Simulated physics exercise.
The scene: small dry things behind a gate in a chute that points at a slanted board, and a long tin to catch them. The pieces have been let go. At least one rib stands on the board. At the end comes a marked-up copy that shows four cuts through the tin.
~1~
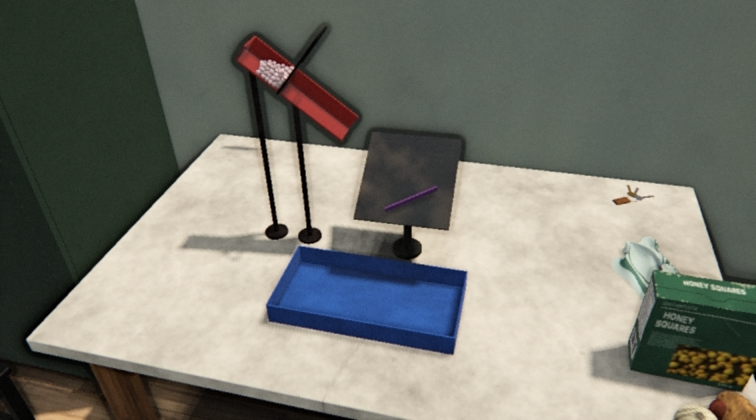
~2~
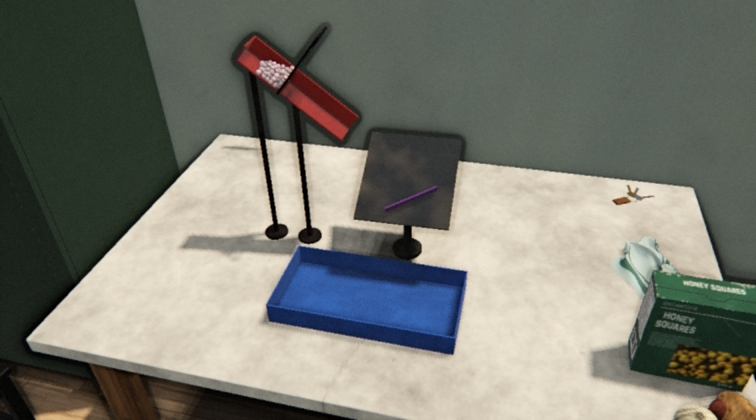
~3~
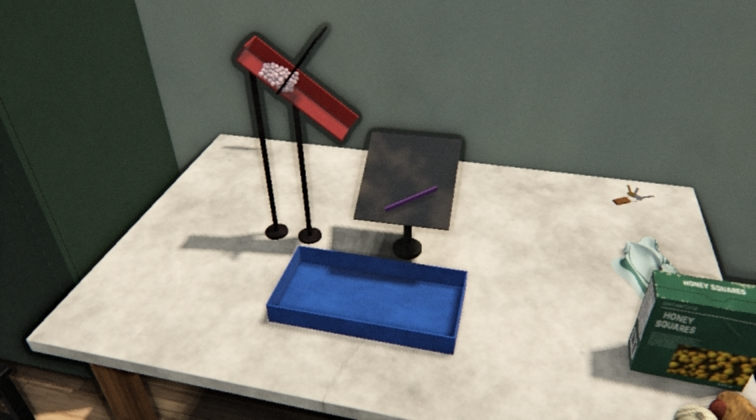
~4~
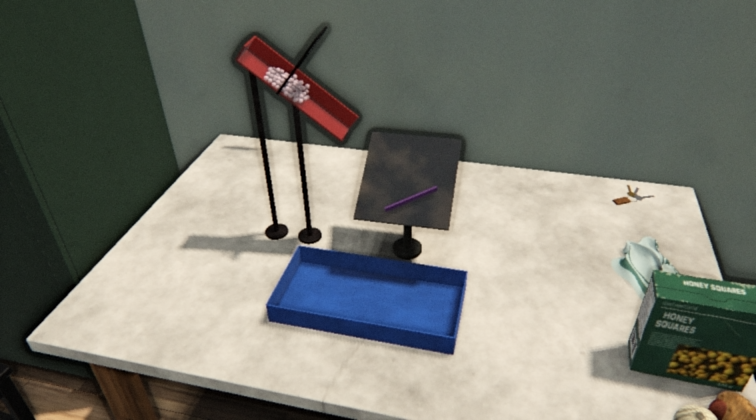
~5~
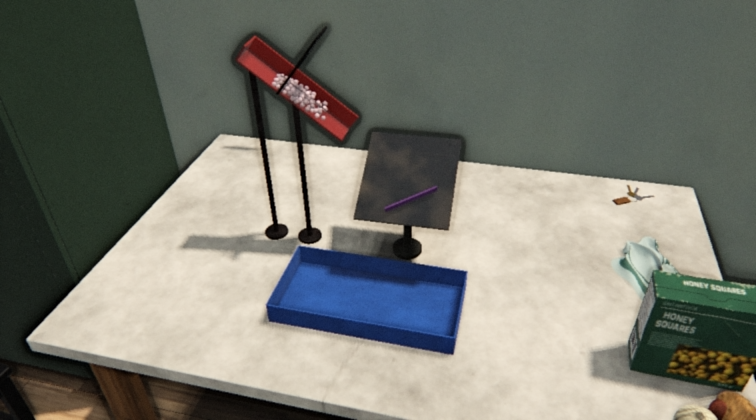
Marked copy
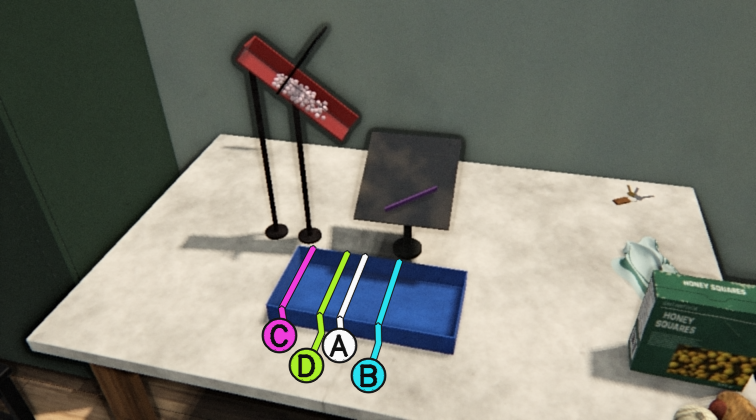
The video shows a red sloping chute on black stands above a marble-topped table, near a tilted dark board and an empty blue tray. A cluster of small white pieces slides down the chute toward the right, gradually spreading out.
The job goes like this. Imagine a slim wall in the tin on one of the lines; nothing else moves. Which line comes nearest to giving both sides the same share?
A works best here.
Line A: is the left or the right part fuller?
More lands on the left.
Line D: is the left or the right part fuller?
The right side.
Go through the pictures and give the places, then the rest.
In the first picture, load behind the gate (276, 71), sugar pearls; lip of the chute (345, 135), sloping fairly steeply.
In the second picture, middle of the board (409, 178), tilted gently; middle of its low edge (400, 224); of its high edge (416, 135).
In the third picture, front corners of the tin (266, 305) and (455, 338), empty; front of the load (291, 90).
In the fourth picture, middle of the load (287, 83); its front (307, 97), roughly a third of the way to the lip; rib from (437, 186) to (385, 208).
In the fifth picture, middle of the load (298, 94); its front (323, 118), roughly two thirds of the way to the lip.
On the marked copy, line A crosses the front rim at (340, 318); line B crosses the front rim at (378, 324); line C crosses the front rim at (281, 307); line D crosses the front rim at (319, 314).
If A is chosen, of what is caught, roughly two thirds on the left of the divider, roughly a third on the right.
If B is chosen, of what is caught, almost all on the left of the divider, just a few on the right.
If C is chosen, of what is caught, not one piece on the left of the divider, every piece on the right.
If D is chosen, of what is caught, about a tenth on the left of the divider, the larger part on the right.
